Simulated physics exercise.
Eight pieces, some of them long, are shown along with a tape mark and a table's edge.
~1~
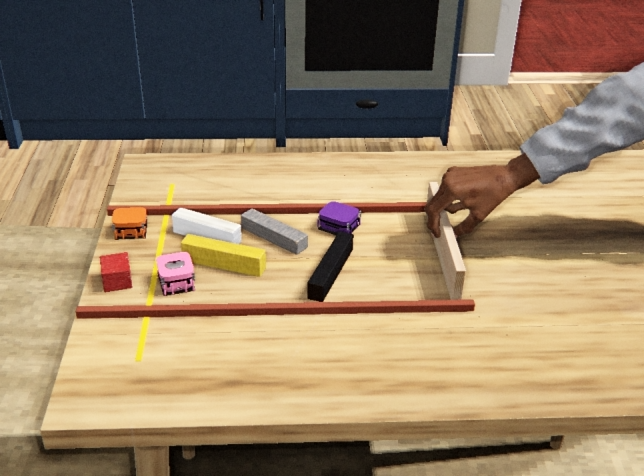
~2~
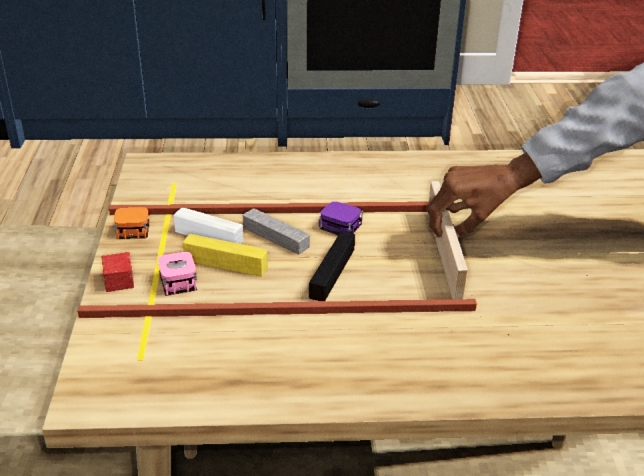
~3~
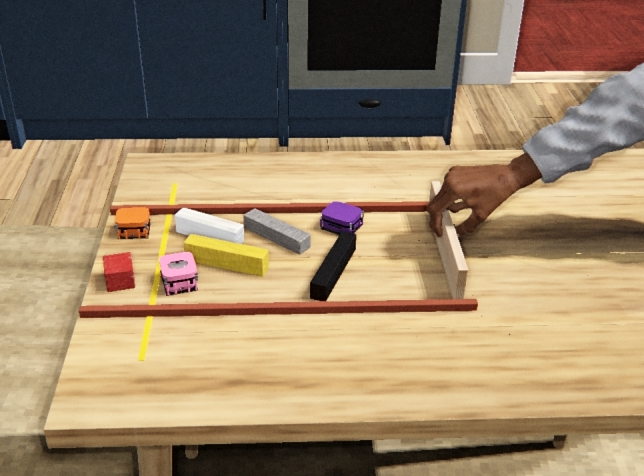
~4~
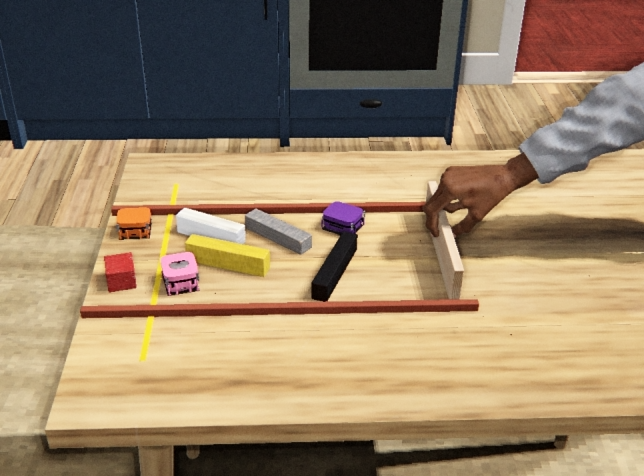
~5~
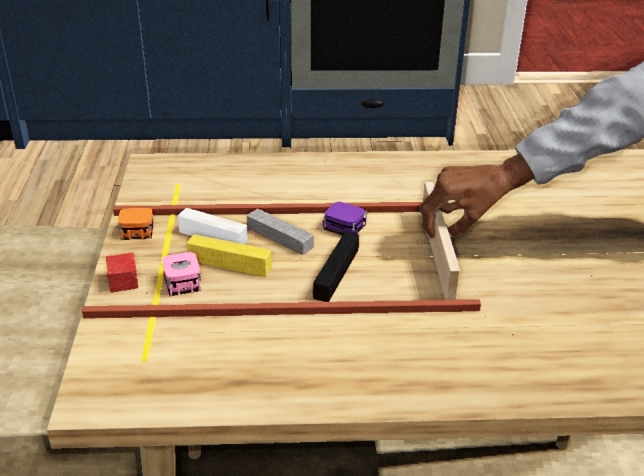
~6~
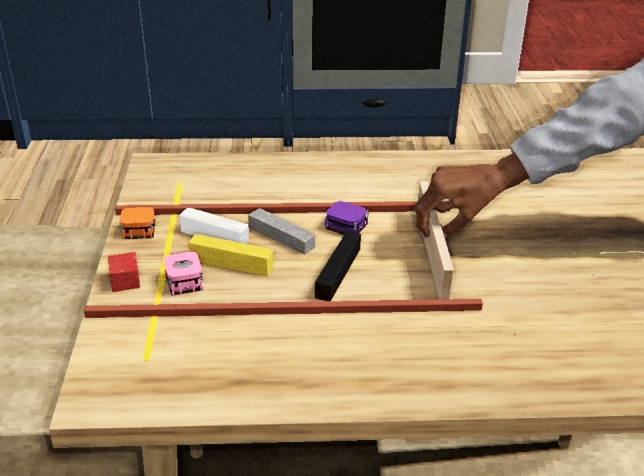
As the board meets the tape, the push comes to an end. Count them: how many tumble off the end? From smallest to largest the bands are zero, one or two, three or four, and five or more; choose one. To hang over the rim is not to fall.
The right band is one or two.
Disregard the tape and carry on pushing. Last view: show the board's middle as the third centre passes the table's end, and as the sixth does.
First around (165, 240), then around (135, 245).
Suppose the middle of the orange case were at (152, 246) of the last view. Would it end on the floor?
Lab note: Started there, it ends up below.
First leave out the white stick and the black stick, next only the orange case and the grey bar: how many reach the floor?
The counts: 1 and 0.
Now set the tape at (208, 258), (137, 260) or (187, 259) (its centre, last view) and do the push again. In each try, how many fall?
Tallies in the order given: 0, 5, 1.
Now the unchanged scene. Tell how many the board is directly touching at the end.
Total: 2.
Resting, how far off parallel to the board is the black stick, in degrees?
About 0° out of line.
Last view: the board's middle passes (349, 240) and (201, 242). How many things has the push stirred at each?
Counts: 2, 8.
Early on, none off yet; red block at rest near (124, 272); orange case at rest near (138, 224); pink case at rest near (184, 273).
A while later, none off yet; red block at rest near (124, 272); orange case at rest near (138, 224); pink case moving near (177, 278).
Finally, the number that fall off is one or two; lost, orange case and red block.
